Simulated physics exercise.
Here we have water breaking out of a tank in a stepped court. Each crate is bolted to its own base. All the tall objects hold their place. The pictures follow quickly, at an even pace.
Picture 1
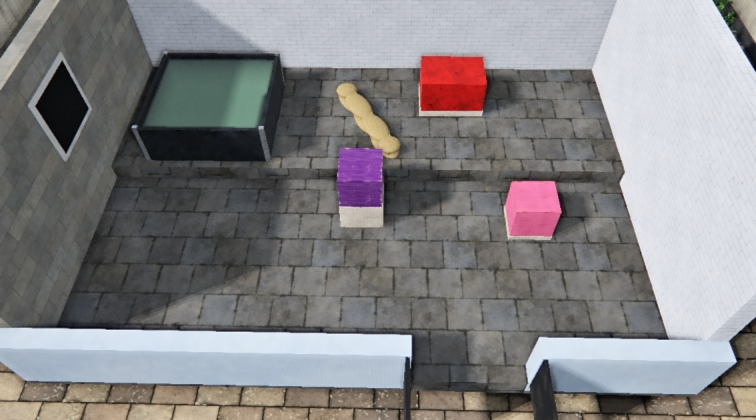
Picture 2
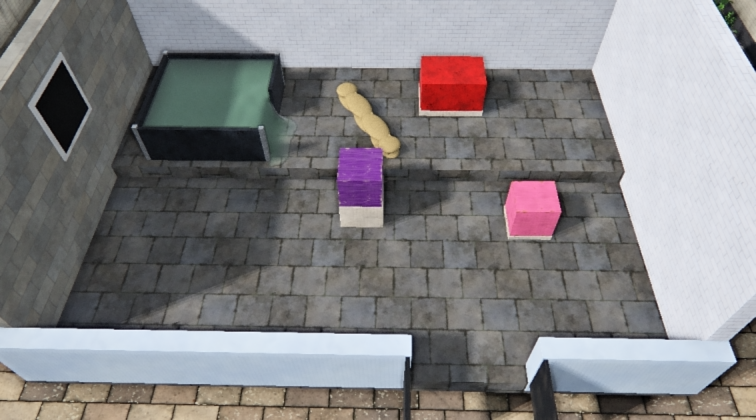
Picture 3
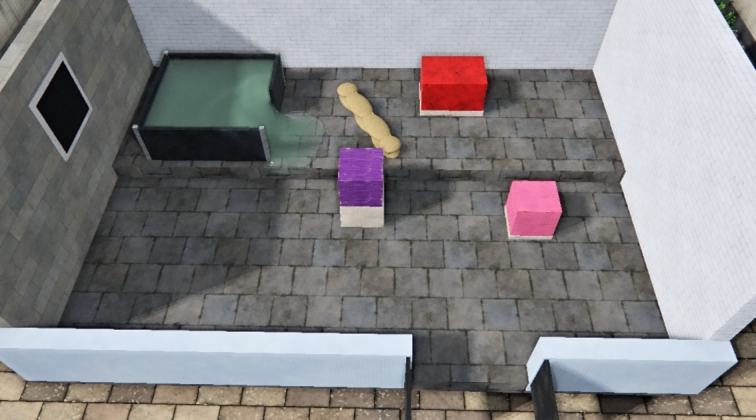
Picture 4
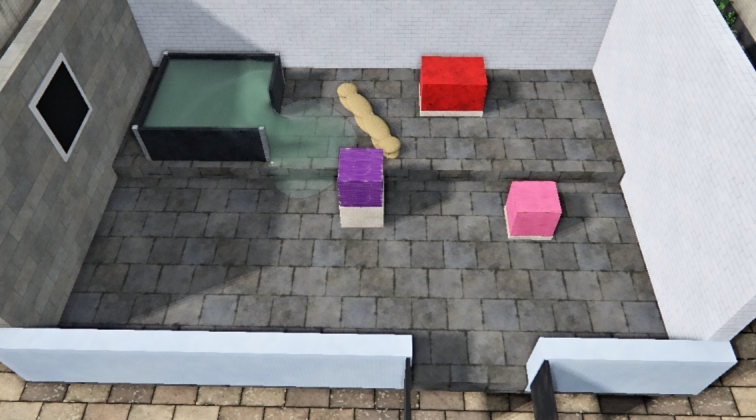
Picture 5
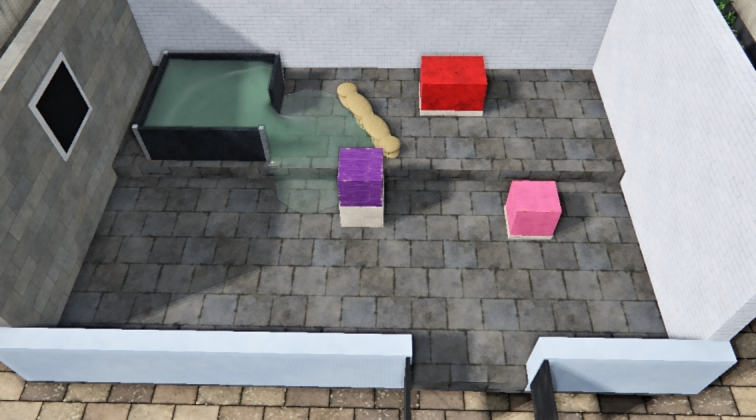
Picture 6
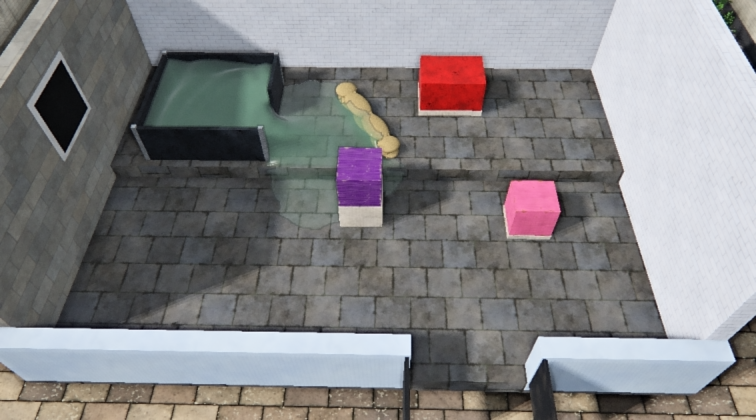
Greenish water pours from the tank's right side and spreads across the paving around the purple block.
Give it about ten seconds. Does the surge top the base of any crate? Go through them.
In the end: The red crate keeps dry; the purple crate keeps dry; the pink crate is soaked.
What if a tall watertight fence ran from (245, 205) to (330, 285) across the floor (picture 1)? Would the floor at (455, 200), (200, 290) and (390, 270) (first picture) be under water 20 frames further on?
In turn: Under water, clear, under water.
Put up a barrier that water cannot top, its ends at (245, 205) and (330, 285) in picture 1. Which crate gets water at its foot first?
The one in purple.
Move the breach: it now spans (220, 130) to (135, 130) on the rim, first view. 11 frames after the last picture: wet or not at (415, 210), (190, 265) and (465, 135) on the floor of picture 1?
As listed: Free of water, awash, not flooded.
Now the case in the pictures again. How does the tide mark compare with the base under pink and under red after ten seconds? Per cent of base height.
Near 250 and 40 in a hundred.
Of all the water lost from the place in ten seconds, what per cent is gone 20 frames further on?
About 5 per cent.
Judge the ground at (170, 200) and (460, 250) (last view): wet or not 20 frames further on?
In turn: Clear, flooded.
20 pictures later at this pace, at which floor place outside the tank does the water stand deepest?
Close to (363, 188).
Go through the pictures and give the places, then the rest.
The water tank at (212, 93) is whole and still, in the first picture.
Water pours out at (268, 129) and has run to (276, 161), in the second picture.
The front is at (317, 126), out from the gap at (270, 131), in the third picture.
The front is at (351, 134), out from the gap at (269, 132), in the fourth picture.
The front is at a hidden place, out from the gap at (269, 131), in the fifth picture.
Water pours out at (268, 130) and has run to (395, 168), in the sixth picture.
A moment on, water covers 15 % of the floor; the red crate not reached, the purple crate water round its plinth, the pink crate water round its plinth.
Next, water covers 35 % of the floor; the red crate water round its plinth, the purple crate water round its plinth, the pink crate water round its plinth.
Then, water covers 50 % of the floor; the red crate water round its plinth, the purple crate water round its plinth, the pink crate water round its plinth.
Later, water covers 65 % of the floor; the red crate water round its plinth, the purple crate water round its plinth, the pink crate water round its plinth.
In the end, water covers 80 % of the floor; the red crate stayed above the water, the purple crate stayed above the water, the pink crate was topped.
